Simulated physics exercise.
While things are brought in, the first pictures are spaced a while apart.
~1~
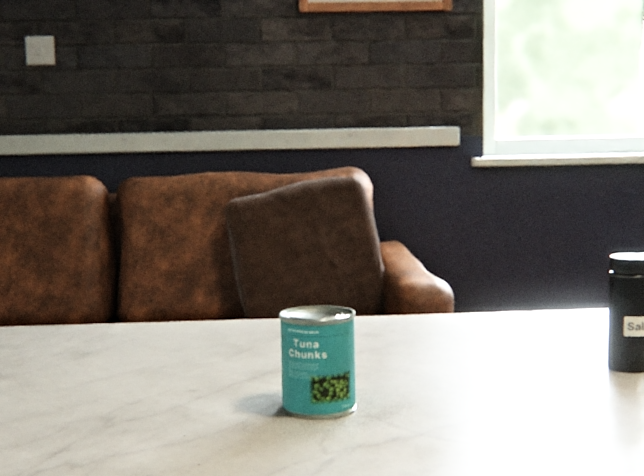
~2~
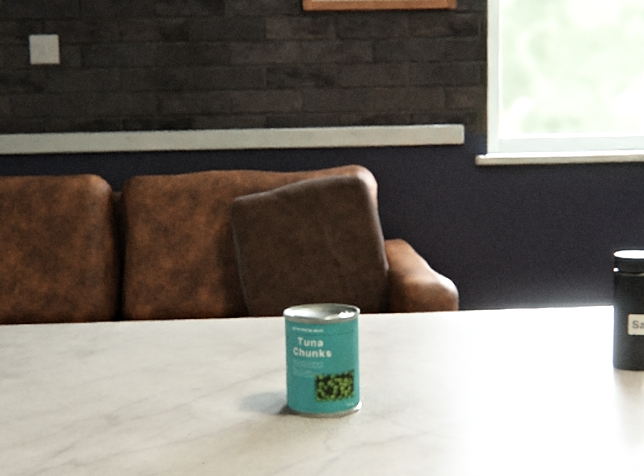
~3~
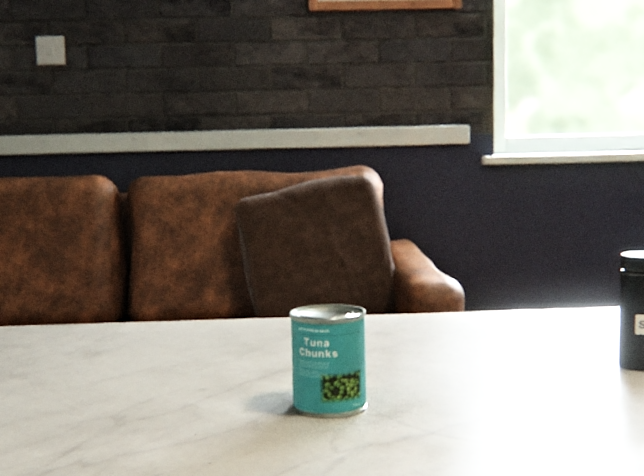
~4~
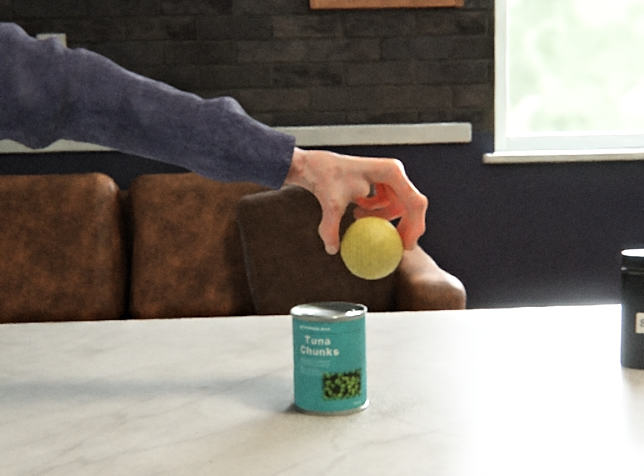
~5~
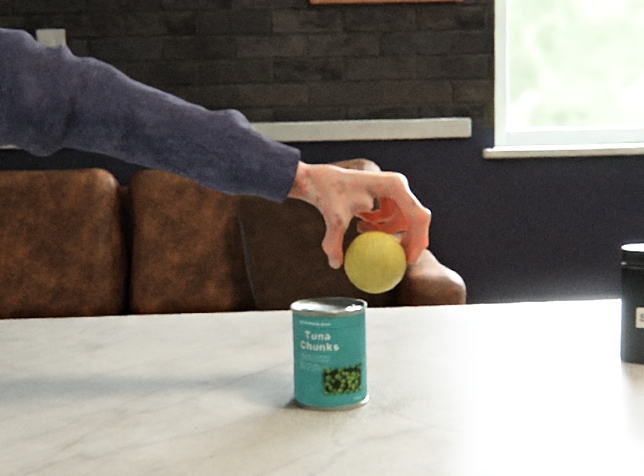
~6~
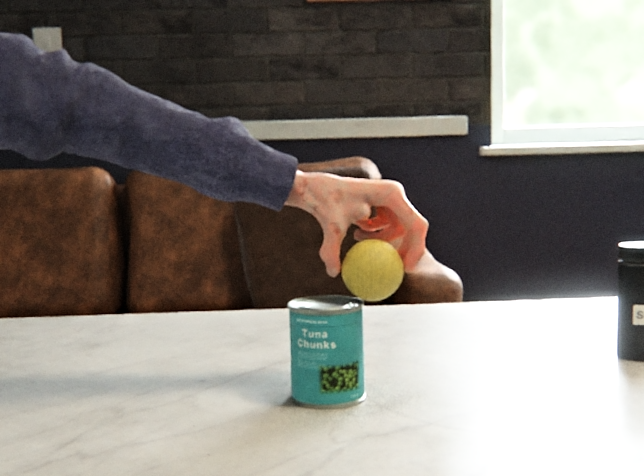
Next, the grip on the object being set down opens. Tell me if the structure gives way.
It doesn't stay upright.
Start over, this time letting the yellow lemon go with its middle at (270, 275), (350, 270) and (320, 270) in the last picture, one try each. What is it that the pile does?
The pile collapses in the first case, remains standing in the second case and remains standing in the third case.
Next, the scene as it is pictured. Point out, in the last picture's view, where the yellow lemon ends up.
The object finishes somewhere near (426, 365).
Then, 0.30 s after the last picture, yellow lemon now fallen.
Then, 0.40 s after the last picture, things are still on the move.
Then, 0.50 s after the last picture, nothing new.
Then, 2.10 s after the last picture, yellow lemon resting near (426, 365).
At rest, fallen, yellow lemon; the other 3 in place. Seen from the same camera at the end, yellow lemon near (426, 365). The pile loses its balance.
